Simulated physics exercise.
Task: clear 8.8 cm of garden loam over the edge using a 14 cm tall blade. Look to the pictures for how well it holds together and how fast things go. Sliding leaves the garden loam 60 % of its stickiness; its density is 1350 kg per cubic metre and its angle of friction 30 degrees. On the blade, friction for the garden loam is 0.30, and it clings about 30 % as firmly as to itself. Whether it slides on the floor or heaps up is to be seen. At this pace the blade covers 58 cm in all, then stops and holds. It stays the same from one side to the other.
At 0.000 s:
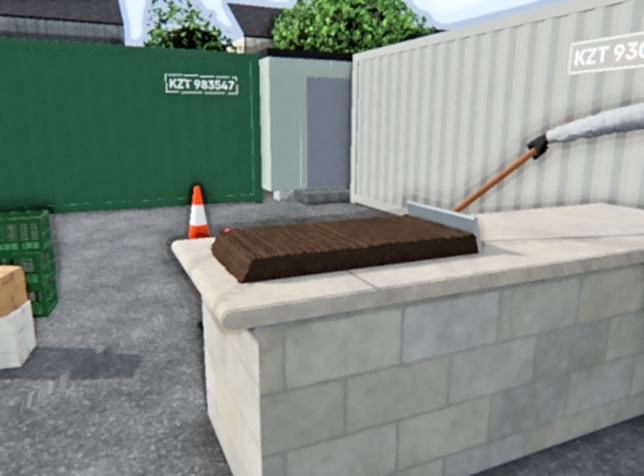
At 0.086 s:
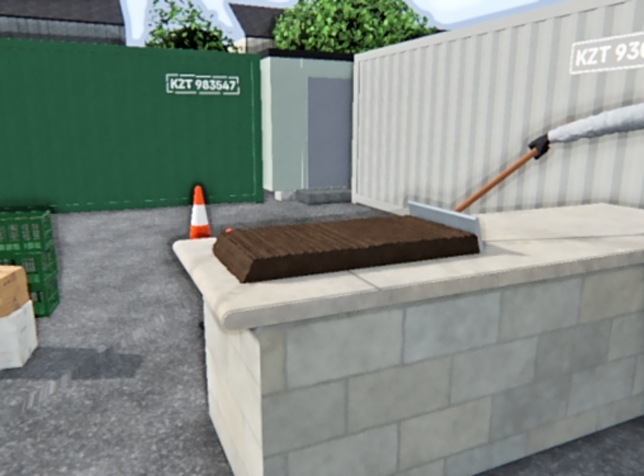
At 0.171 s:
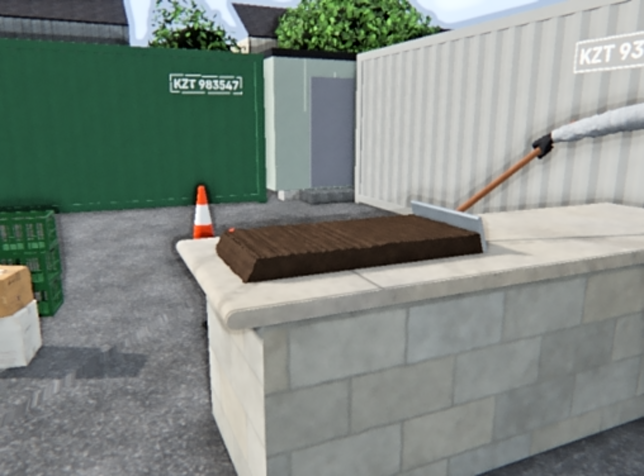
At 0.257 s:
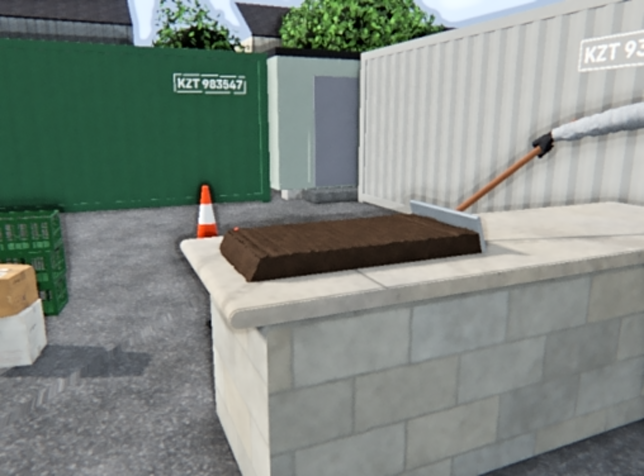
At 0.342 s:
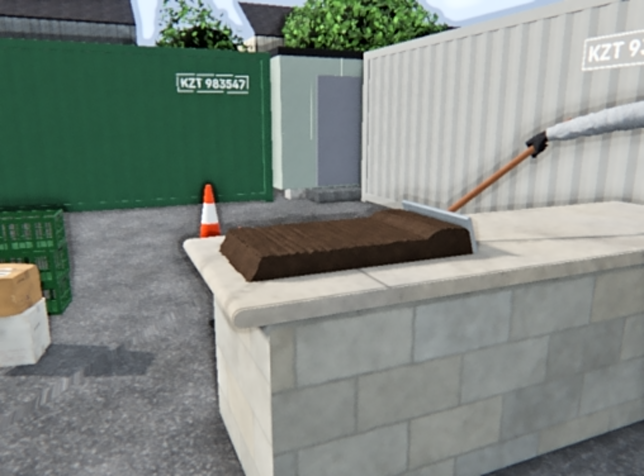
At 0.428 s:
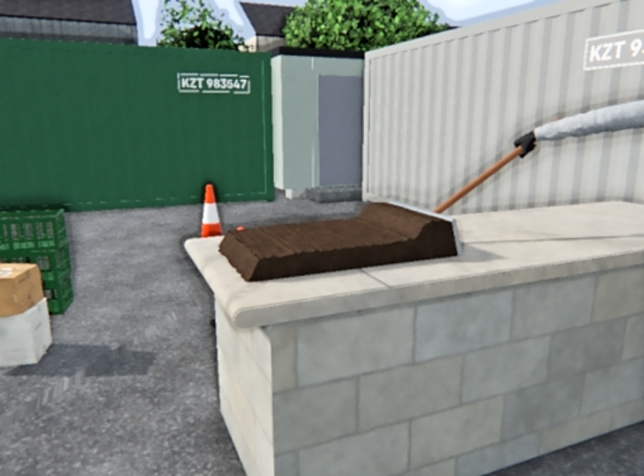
A dark slab of soil sat on a pale stone ledge until a gloved arm pushed a long-handled blade left into its right end, squeezing that side up into a raised hump.
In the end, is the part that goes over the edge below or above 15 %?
Higher than 15 %.
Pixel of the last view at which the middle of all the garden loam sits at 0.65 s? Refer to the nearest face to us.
I'd place it around (333, 257).
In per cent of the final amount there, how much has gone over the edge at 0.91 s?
Close to 50 in a hundred.
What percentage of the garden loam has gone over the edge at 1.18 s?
25 per cent.
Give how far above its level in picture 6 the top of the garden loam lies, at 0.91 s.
By my estimate, near 2 cm.
By 0.65 s, 0 % has gone over the edge.
By 0.91 s, 10 % has gone over the edge.
By 1.18 s, 23 % has gone over the edge.
By 1.44 s, 23 % has gone over the edge.
By 1.54 s, at the end, 23 % has gone over the edge.
